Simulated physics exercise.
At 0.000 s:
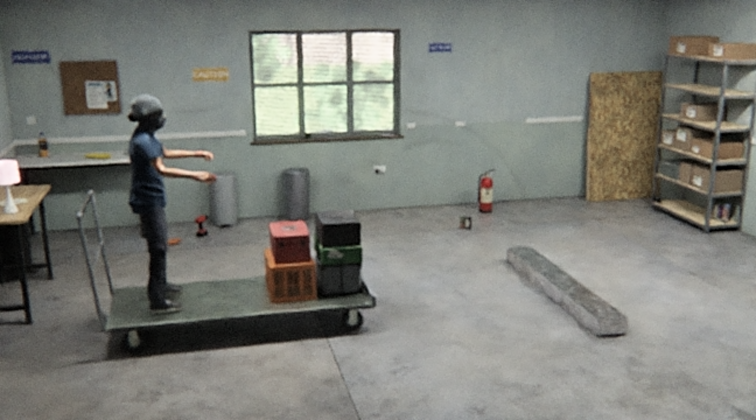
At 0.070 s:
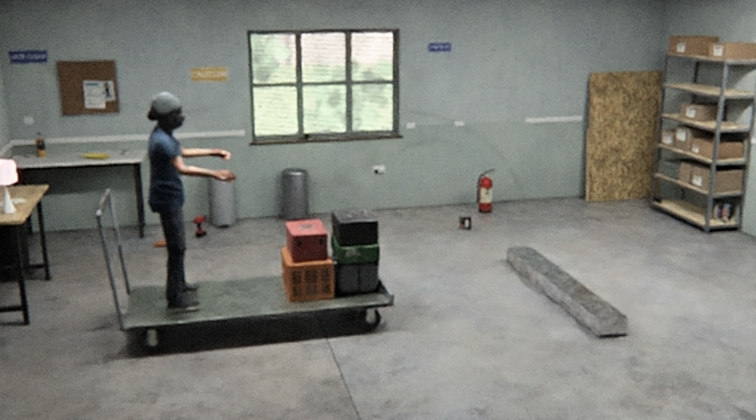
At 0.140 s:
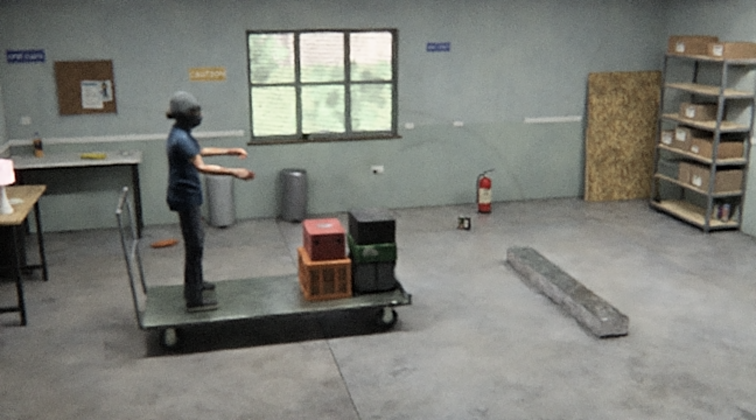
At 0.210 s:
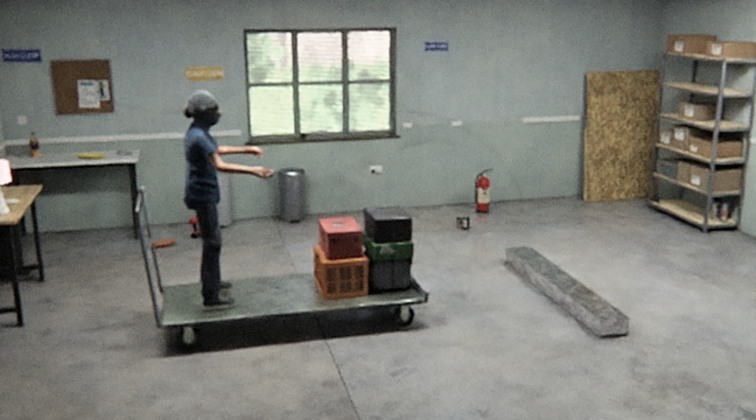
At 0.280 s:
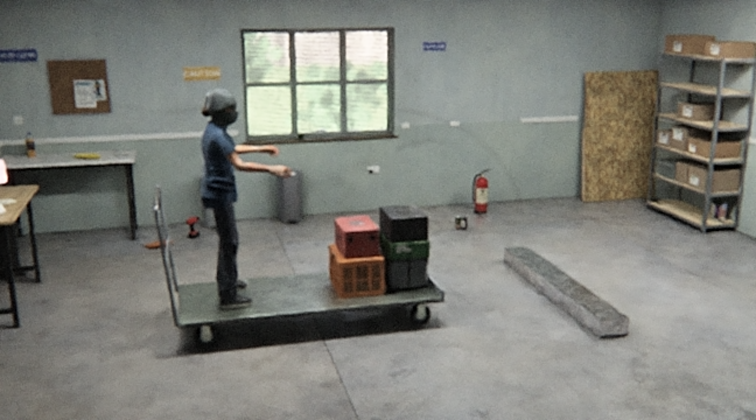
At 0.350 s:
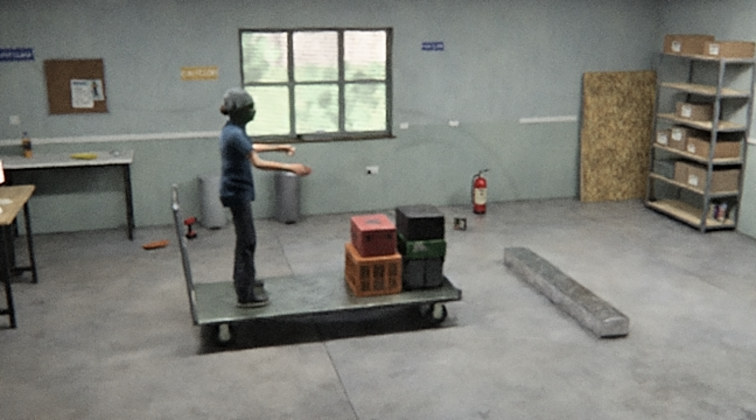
A person in a cap standing with arms outstretched on a flat cart loaded with stacked crates, rolling right across a workshop floor.
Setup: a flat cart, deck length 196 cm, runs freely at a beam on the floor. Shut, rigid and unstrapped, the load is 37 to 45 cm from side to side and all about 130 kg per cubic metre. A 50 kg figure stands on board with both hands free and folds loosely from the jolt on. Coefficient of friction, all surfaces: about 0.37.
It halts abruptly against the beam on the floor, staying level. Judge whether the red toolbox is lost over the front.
Lost over the front.
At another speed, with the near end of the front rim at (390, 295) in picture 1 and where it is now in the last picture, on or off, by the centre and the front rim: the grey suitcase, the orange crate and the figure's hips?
Grey - kept, orange - kept, hips - kept.
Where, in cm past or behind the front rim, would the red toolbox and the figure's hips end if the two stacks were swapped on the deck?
The red item would overshoot the rim by 100 centimetres, and the hips would rest 80 centimetres behind it.
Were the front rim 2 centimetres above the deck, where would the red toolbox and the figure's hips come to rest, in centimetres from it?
The red item would end 50 cm past the front rim, while the hips end 70 cm behind it.
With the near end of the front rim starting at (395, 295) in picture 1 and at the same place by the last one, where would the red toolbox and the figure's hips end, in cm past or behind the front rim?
So the red one ends up 30 cm ahead of the front rim, while the hips settle 140 cm behind it.
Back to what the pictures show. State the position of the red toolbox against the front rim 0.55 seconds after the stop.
Around 5 cm beyond the front rim.
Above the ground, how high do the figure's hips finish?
Roughly 65 cm.
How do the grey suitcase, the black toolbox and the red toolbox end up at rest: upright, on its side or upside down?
At rest: Grey standing; black inverted; red standing.
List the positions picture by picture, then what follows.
In the first frame, red toolbox (290, 242), green parcel (338, 248), rim corner (374, 303); 171 cm still to roll.
In the second frame, red toolbox (307, 241), green parcel (355, 247), rim corner (392, 302); 157 cm still to roll.
In the third frame, red toolbox (324, 240), green parcel (371, 246), rim corner (410, 301); 143 cm still to roll.
In the fourth frame, red toolbox (340, 238), green parcel (387, 244), rim corner (427, 299); 129 cm still to roll.
In the fifth frame, red toolbox (356, 237), green parcel (403, 243), rim corner (443, 298); 115 cm still to roll.
In the sixth frame, red toolbox (373, 236), green parcel (419, 242), rim corner (460, 296); 100 cm still to roll. Speed about 2.0 m/s.
After 0.85 s the deck stops.
After 1.40 s the red toolbox is 3 cm past the rim, tilted 30°, near (562, 227) in the last picture's view.
After 1.85 s the red toolbox is 45 cm past the rim, tilted 0°, near (603, 277) in the last picture's view.
At rest, 4.9 s, past the rim, black toolbox, green parcel and red toolbox; behind it, orange crate, grey suitcase and the figure's hips.
